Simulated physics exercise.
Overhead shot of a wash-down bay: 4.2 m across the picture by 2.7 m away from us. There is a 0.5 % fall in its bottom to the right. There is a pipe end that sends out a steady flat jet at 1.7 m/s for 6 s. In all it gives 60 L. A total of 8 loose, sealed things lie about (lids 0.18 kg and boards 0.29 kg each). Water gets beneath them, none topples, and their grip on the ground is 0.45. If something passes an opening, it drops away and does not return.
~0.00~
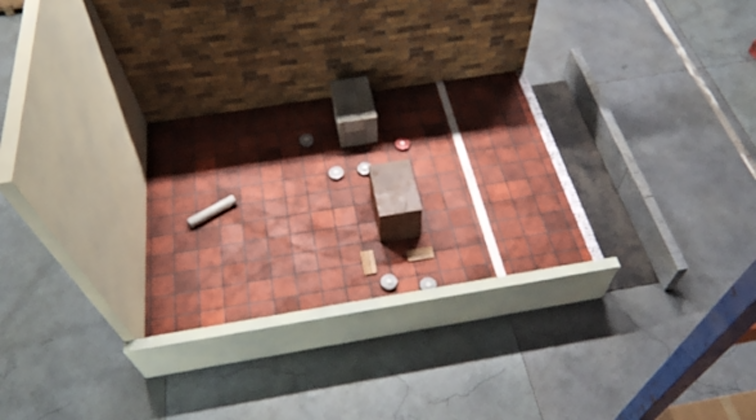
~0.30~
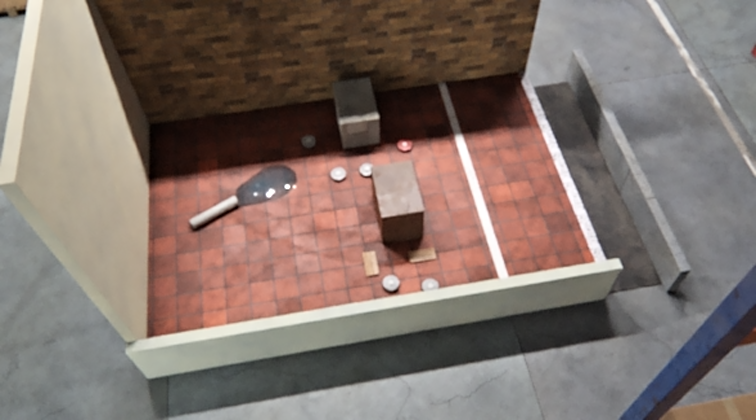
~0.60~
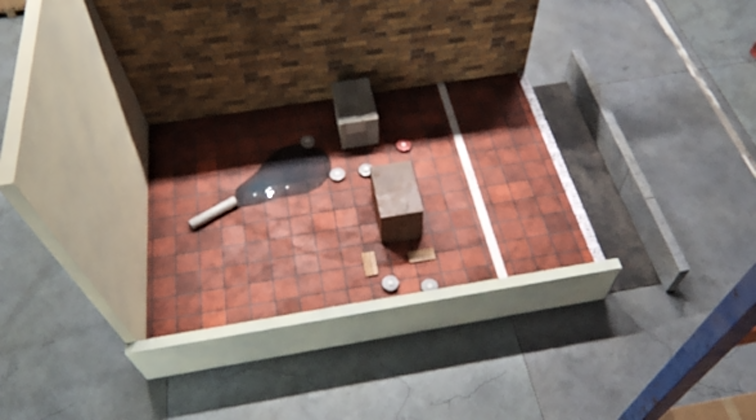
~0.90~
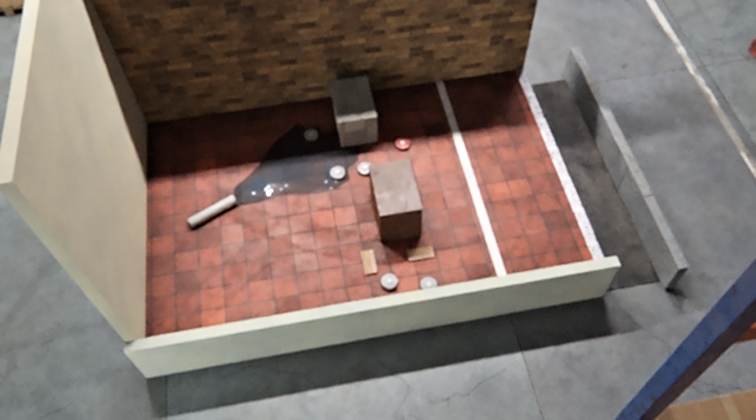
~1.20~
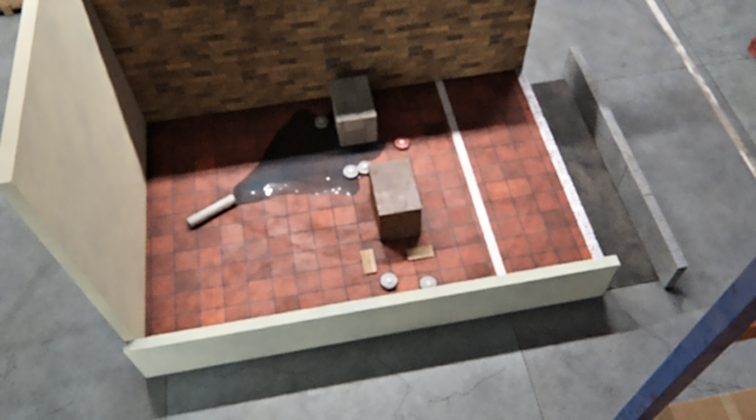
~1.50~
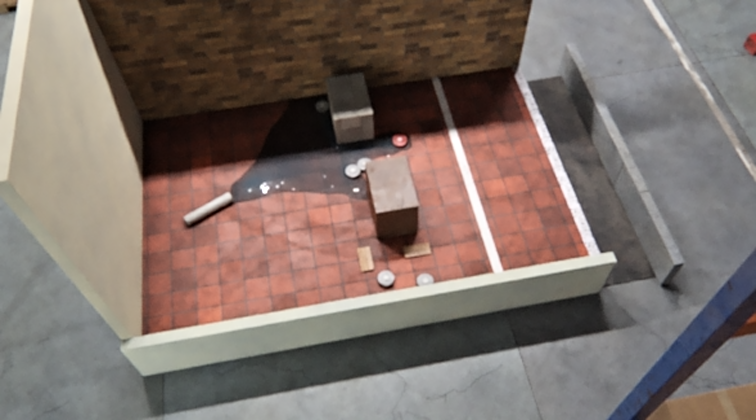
Dark water spread from a pipe across the red tiled floor toward the two blocks, nudging a couple of pale lids slightly to the right, while the red lid and the boards stayed put.
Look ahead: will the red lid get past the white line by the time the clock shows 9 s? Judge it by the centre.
Success, it's over.
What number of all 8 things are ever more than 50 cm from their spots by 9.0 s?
It adds up to 4.
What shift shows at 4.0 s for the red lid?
Displacement by then near 80 cm.
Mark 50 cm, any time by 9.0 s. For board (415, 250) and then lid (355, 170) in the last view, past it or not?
Taking them one at a time, I'd say not as far, then further.
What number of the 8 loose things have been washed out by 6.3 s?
Count at that moment: 0.
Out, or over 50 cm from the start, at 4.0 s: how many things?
I get 3.
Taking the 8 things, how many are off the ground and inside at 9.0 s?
Just then, the number is 0.
After 2.1 s the red lid is near (426, 138), 0.3 m from its start, aground; 0 of 8 are over the mark; 1 afloat.
After 4.0 s the red lid is near (468, 132), 0.7 m from its start, aground; 1 of 8 are over the mark; 1 afloat.
After 6.3 s the red lid is near (502, 125), 1.1 m from its start, aground; 1 of 8 are over the mark; 0 afloat.
After 9.0 s the red lid is near (542, 119), 1.6 m from its start, aground; 1 of 8 are over the mark; 0 afloat.
